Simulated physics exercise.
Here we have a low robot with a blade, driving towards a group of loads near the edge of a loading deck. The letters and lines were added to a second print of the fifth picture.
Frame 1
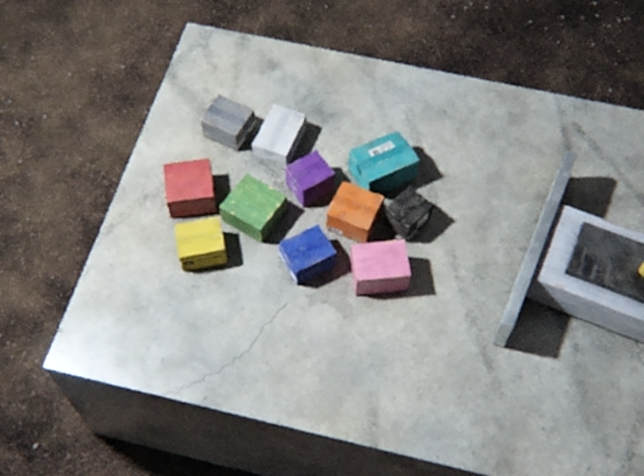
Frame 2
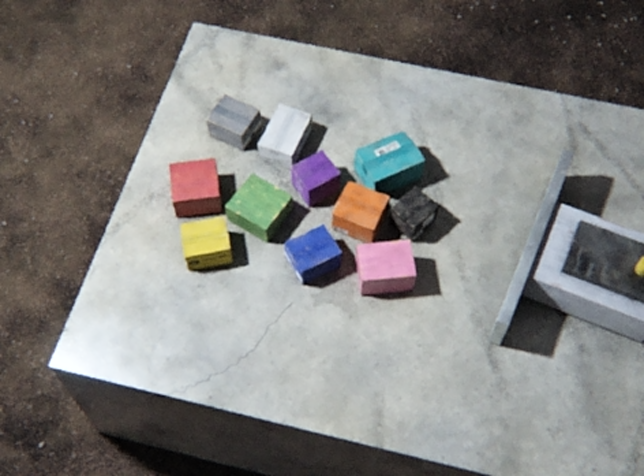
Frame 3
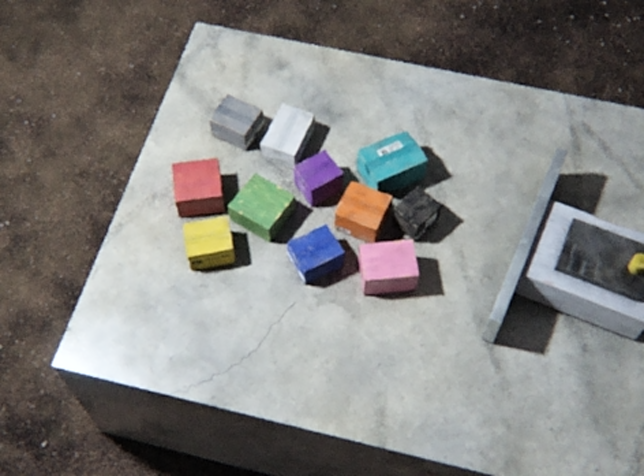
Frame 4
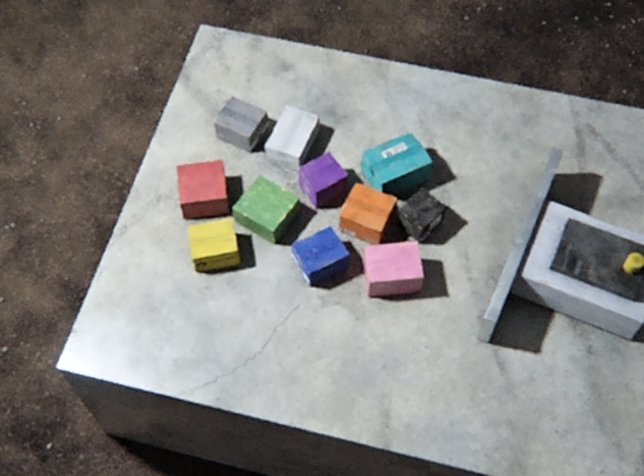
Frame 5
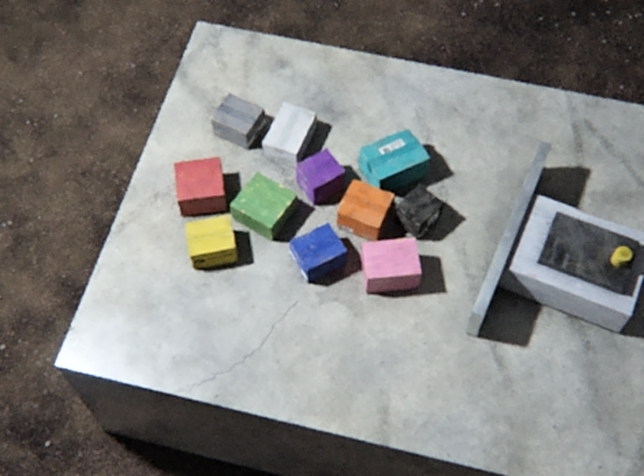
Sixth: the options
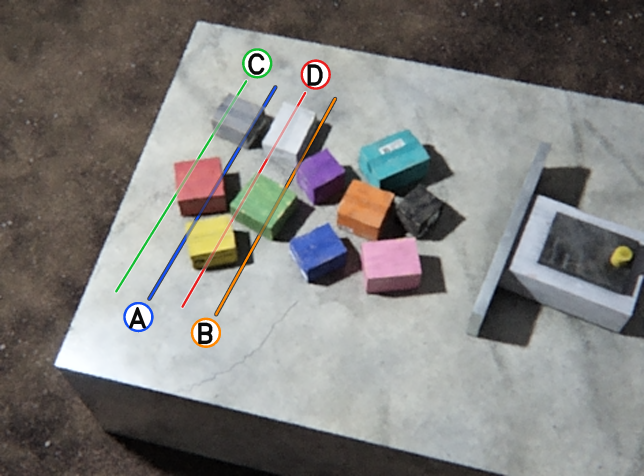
A low robot with a blade edging left across a pale stone deck towards a cluster of small coloured boxes sitting still.
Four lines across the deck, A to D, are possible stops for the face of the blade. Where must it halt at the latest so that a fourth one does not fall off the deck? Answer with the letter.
It can go as far as A.
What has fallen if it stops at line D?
It is the red crate.
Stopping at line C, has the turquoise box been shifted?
By then, yes.
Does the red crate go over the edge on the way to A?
Yes.
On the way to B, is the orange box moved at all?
Yes.
On the marked copy, A at (216, 186); B at (279, 199); C at (185, 179); D at (248, 193).
Following A. Soon after the start, robot (469, 225); turquoise box (385, 161); blue box (301, 246).
Later, robot (359, 202); red crate (148, 156); yellow box (150, 237).
In the end, robot (277, 185); red crate over the edge; green crate over the edge; two fallen.
As for the rest, B is within the limit but short; C drops five; D is within the limit but short.
